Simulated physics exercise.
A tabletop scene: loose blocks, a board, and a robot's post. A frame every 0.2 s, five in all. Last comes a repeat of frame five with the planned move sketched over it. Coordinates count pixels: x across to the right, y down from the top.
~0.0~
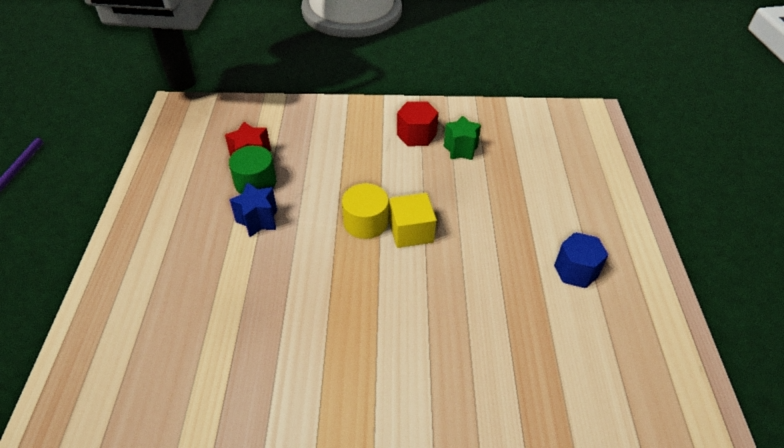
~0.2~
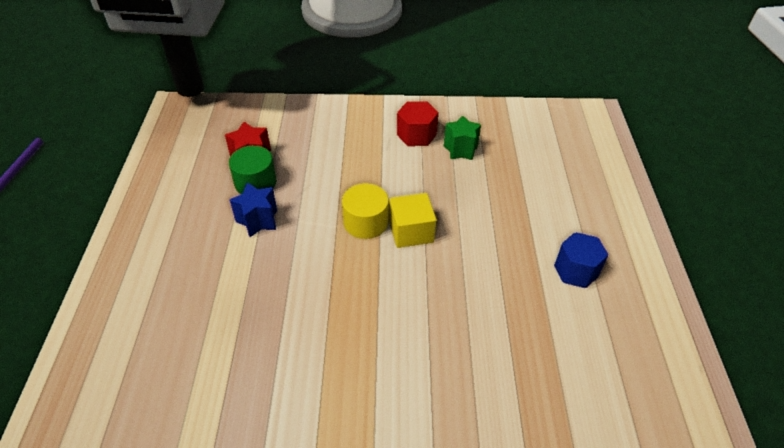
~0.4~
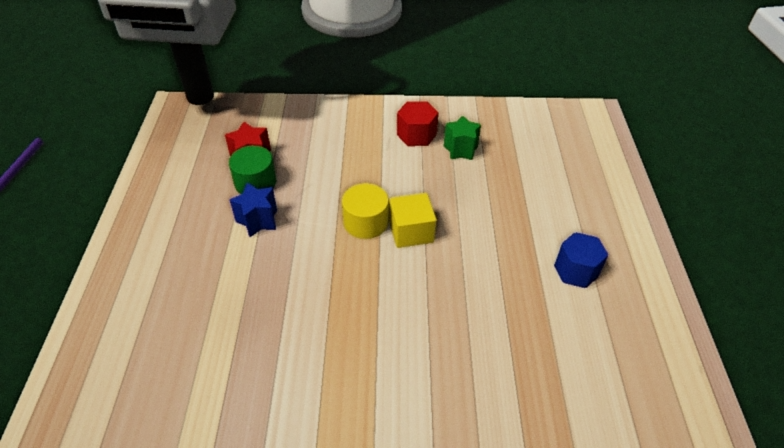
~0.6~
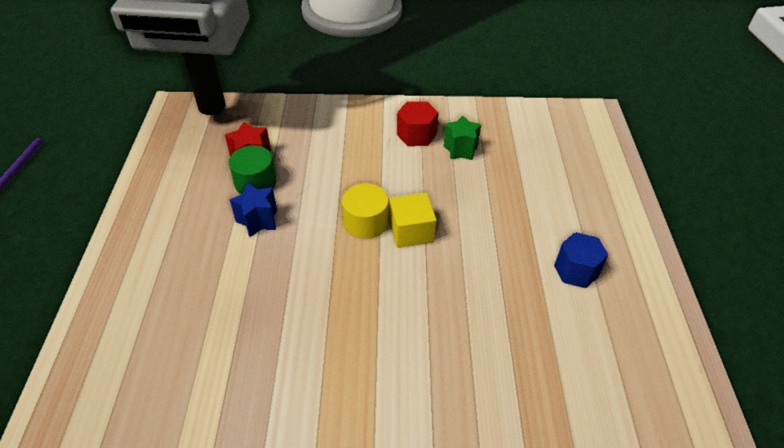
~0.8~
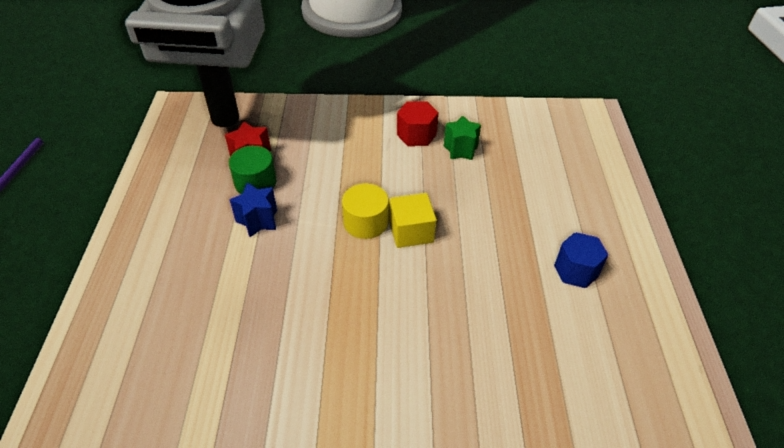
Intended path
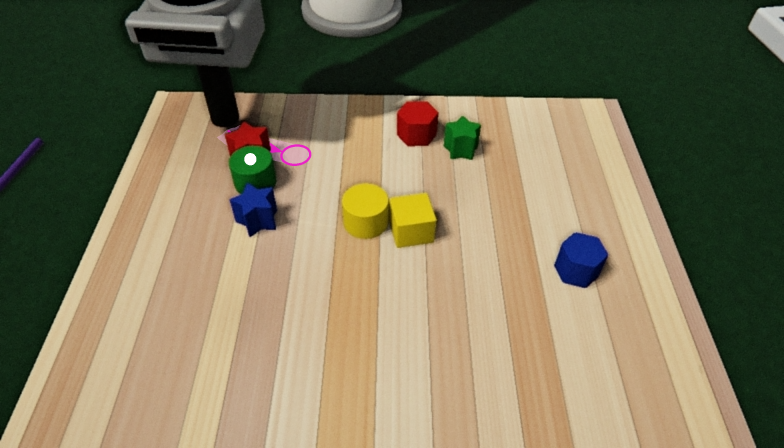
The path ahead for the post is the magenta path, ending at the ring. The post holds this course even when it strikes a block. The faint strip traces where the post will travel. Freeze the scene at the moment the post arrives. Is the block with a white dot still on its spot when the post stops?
No, it doesn't check out.
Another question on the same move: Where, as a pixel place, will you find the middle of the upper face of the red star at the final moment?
Its top middle: (284, 151).
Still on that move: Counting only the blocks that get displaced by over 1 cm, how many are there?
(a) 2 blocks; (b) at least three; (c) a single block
The answer is a.
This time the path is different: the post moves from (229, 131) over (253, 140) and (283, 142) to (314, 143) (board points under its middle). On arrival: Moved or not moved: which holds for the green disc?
It is shifted.
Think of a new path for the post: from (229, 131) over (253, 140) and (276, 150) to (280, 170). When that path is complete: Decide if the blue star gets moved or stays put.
It is shifted.
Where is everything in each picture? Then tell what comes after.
The first frame shows post tip (183, 83); block tops, red star (247, 135); green disc (250, 159).
The second frame shows post (191, 89); blocks unchanged.
The third frame shows post (201, 97); blocks unchanged.
The fourth frame shows post (212, 107); blocks unchanged.
The fifth frame shows post (226, 119); red star (247, 135); green disc (250, 159).
Path on the board, from (229, 131) through (258, 146) to (296, 155); the dot is on the green disc.
On the path given first. Halfway along, post (257, 134); red star (264, 140), turned 30° clockwise; green disc (251, 165).
At the end, post (294, 143); red star (284, 151), turned 60° clockwise; green disc (254, 170).
